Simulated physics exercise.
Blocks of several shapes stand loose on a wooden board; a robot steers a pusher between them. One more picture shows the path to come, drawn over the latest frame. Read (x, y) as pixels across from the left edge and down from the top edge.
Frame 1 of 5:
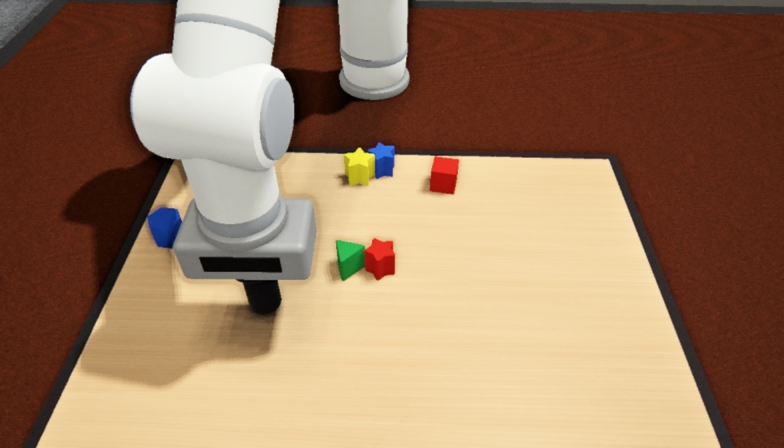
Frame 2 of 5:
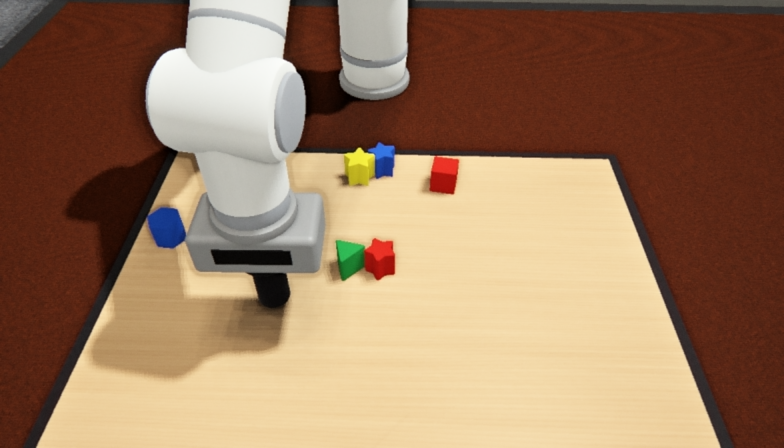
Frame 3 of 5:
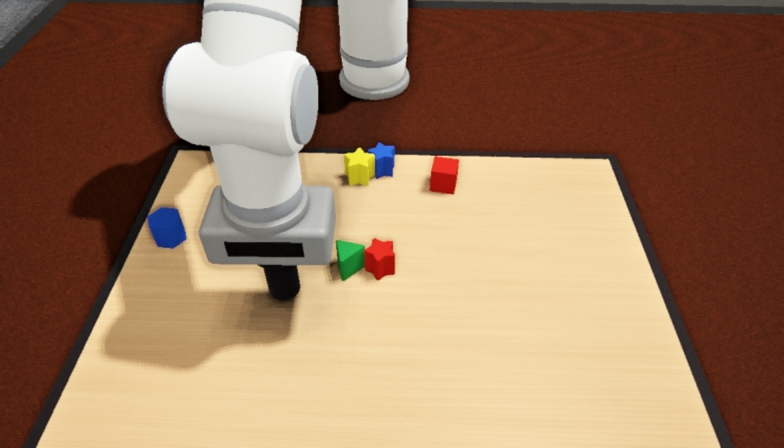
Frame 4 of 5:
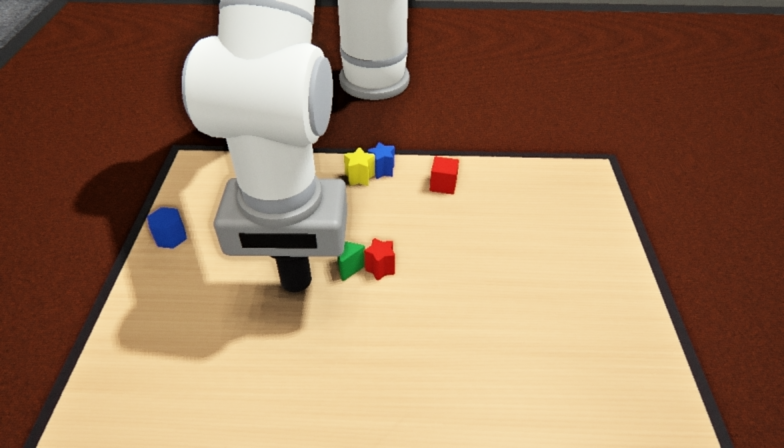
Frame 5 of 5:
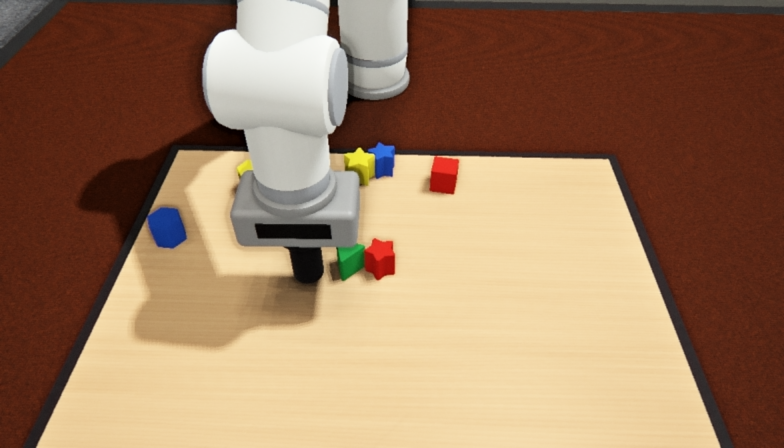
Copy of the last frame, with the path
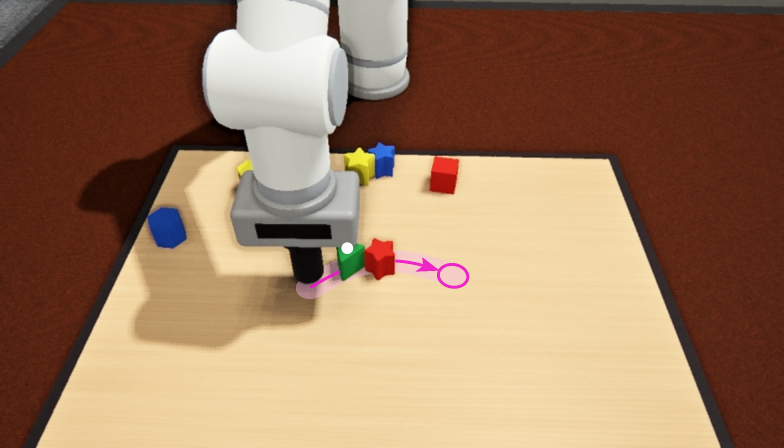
A white robot arm with a black pusher moves steadily right and slightly away from the viewer across a wooden board, nearing a green triangular block beside a red star. The blocks stay still, and a yellow piece comes into view behind the arm as the pusher draws close to the green block.
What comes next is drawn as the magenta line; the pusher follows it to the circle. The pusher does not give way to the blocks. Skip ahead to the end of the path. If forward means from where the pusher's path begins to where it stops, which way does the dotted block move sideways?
It slides leftward.
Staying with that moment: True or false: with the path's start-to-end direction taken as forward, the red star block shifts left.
That claim is false.
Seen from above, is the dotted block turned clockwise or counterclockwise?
Its rotation is counterclockwise.
The drawn path runs from (311, 287) via (356, 266) and (405, 262), ending at (453, 276); the dot is on the green triangular block.
One third of the way, pusher at (355, 251); green triangular block at (378, 237); red star block at (396, 248), turned 15° clockwise.
Two thirds of the way, pusher at (406, 247); green triangular block at (420, 227), turned 45° anticlockwise; red star block at (432, 255), turned 55° clockwise.
At the end, pusher at (455, 261); green triangular block at (424, 226), turned 60° anticlockwise; red star block at (470, 275), turned 110° clockwise.
